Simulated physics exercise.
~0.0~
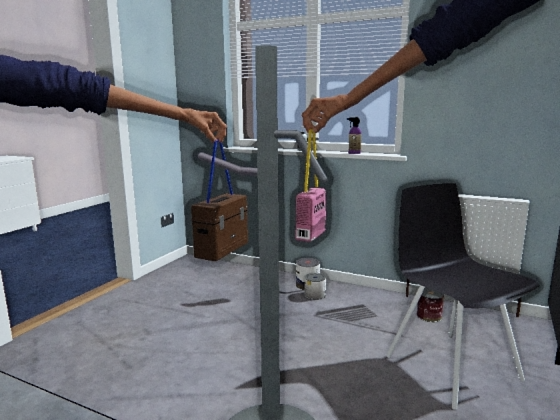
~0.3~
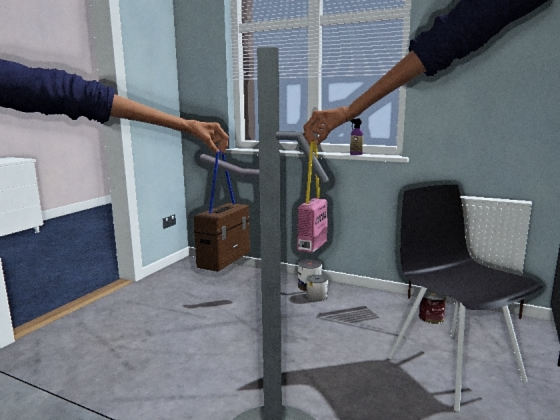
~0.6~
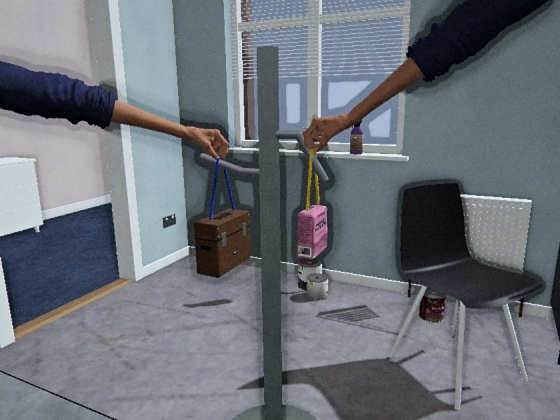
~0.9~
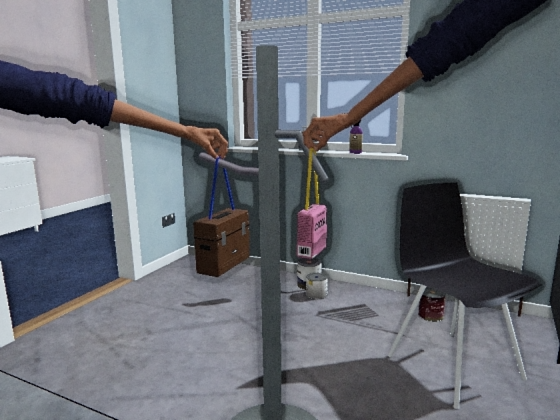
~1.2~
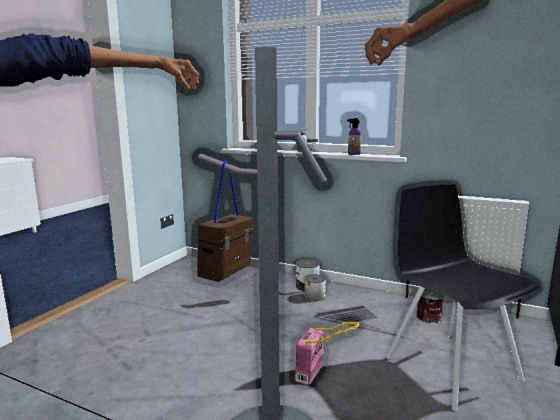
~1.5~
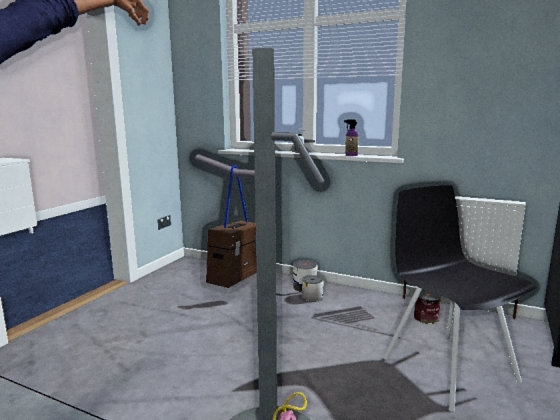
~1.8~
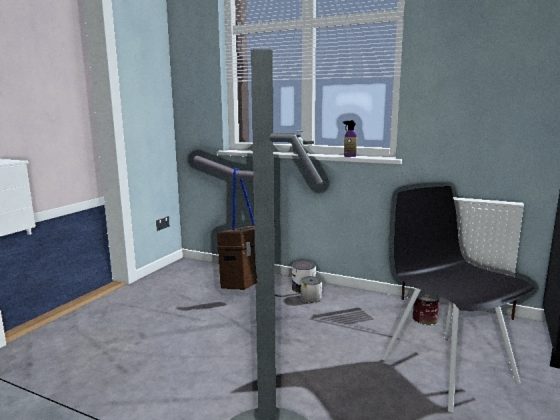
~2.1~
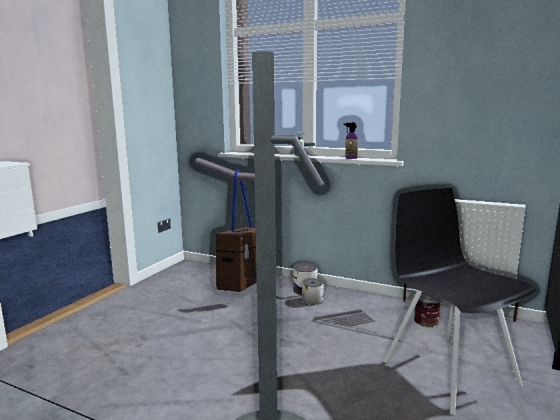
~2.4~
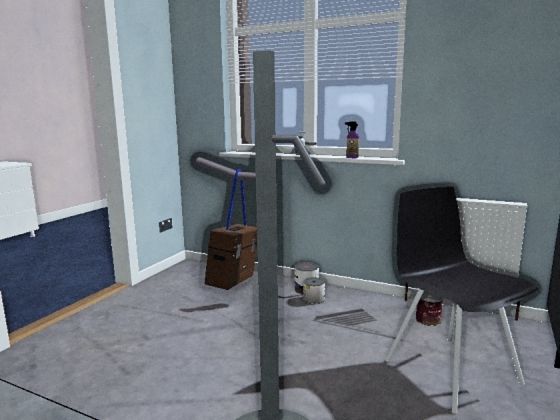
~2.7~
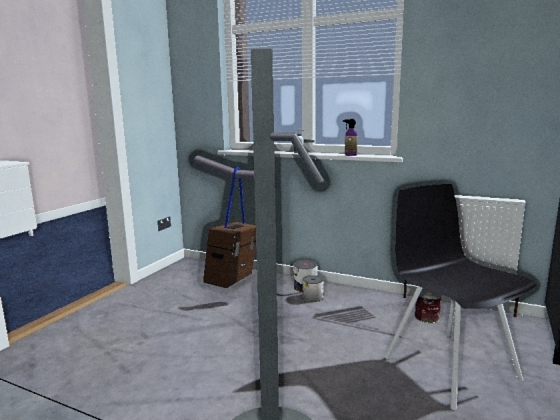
A pink pouch drops from its peg when hands let go; the brown case stays hanging.
